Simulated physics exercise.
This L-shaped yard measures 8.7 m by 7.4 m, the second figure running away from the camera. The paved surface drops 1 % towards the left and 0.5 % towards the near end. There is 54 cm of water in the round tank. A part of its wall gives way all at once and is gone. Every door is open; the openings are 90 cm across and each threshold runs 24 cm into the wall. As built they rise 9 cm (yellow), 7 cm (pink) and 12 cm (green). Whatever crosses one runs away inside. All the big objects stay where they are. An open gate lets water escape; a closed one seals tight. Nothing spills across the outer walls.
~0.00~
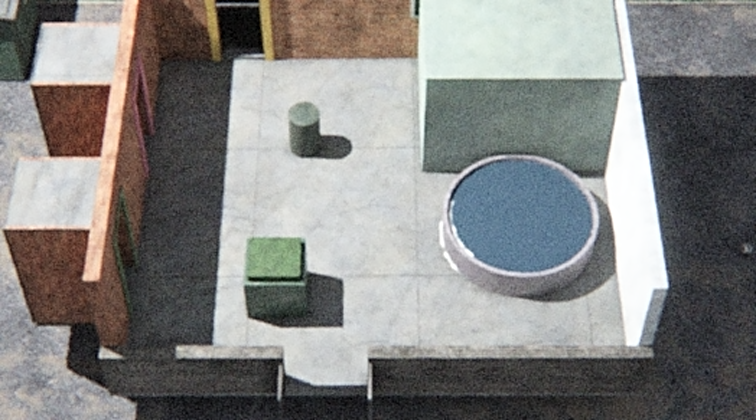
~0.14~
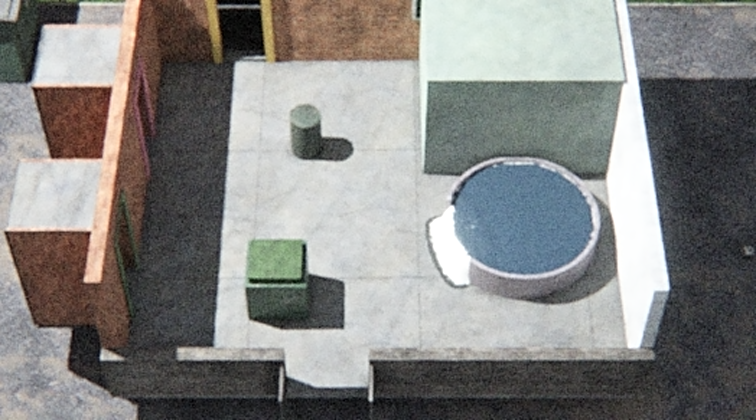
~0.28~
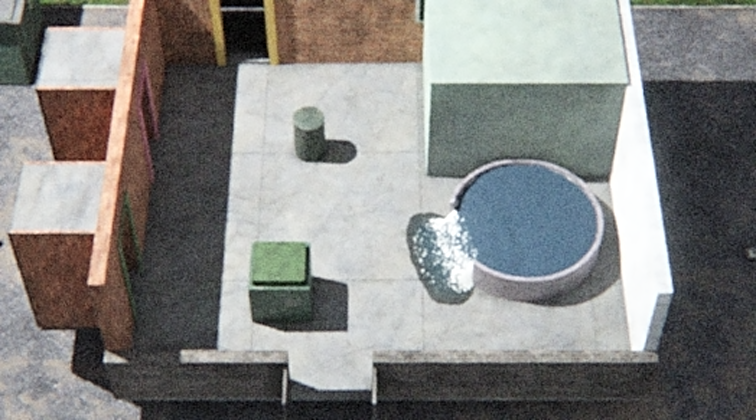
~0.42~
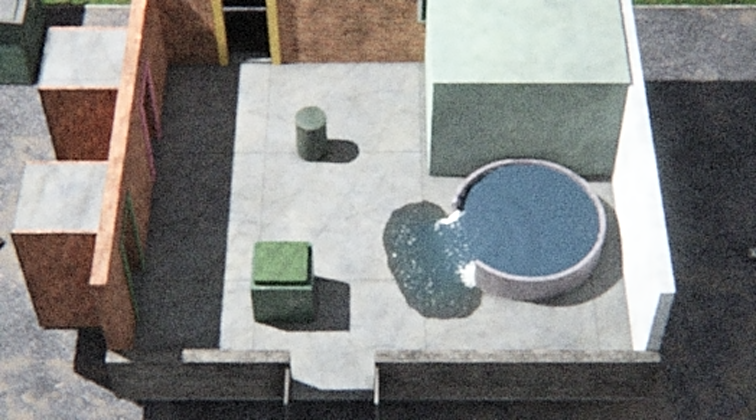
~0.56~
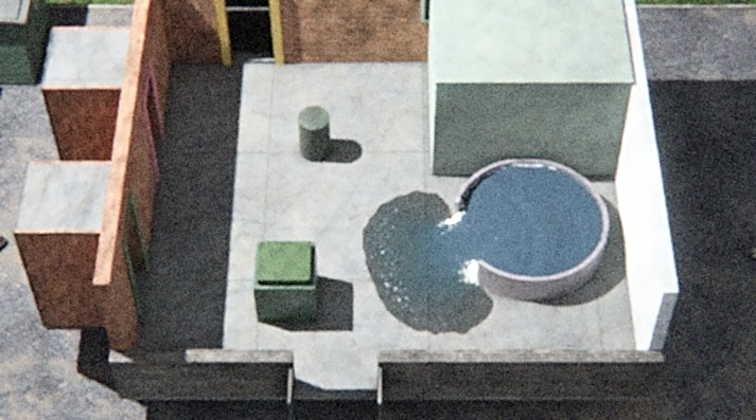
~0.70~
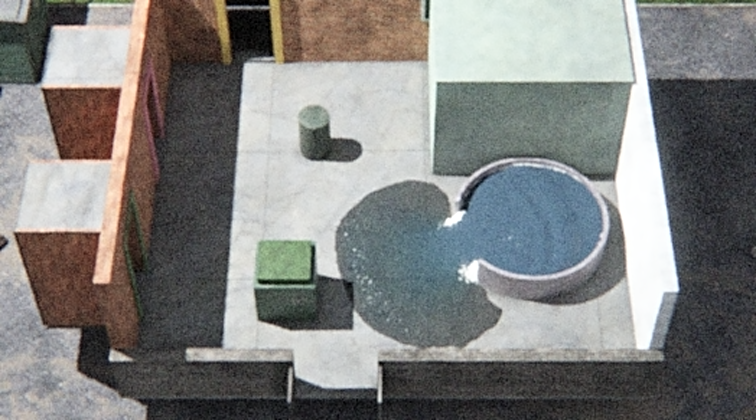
Water pouring through a gap in the left side of a round tank, spreading in a dark pool across a walled yard.
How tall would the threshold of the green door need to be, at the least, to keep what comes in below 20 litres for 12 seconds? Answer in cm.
Close to 7 cm is just enough.
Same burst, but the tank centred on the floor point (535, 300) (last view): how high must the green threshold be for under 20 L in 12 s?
About 11.5 cm.
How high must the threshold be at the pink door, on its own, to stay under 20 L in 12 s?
About 8.0 cm at pink.
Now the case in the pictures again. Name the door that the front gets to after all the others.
Last comes the yellow one.
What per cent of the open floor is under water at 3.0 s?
Near 50 per cent is wet.
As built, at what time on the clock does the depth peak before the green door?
At about 2.6 s.
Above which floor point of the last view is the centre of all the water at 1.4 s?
Near (491, 246).
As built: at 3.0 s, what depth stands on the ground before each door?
In cm: Yellow 0, pink 0, green 9.
After 1.4 s water covers 25 % of the floor, deepest (30 cm) near (455, 256); it has not reached the green door.
After 3.0 s water covers 50 % of the floor, deepest (25 cm) near (325, 289); 9 cm at the green door, 0 litres in over its 12 cm threshold.
After 12.0 s water covers 80 % of the floor, deepest (9 cm) near (166, 110); 6 cm at the green door, 1 litre in over its 12 cm threshold.
At the green door as built, the water arrived by 2.4 s and peaked near 10 cm at 2.6 s.
With a threshold of 6 cm, 34 litres would have come in within the 12 s; with 8.5 cm, 10 litres. So under 20 litres takes about 7 cm.
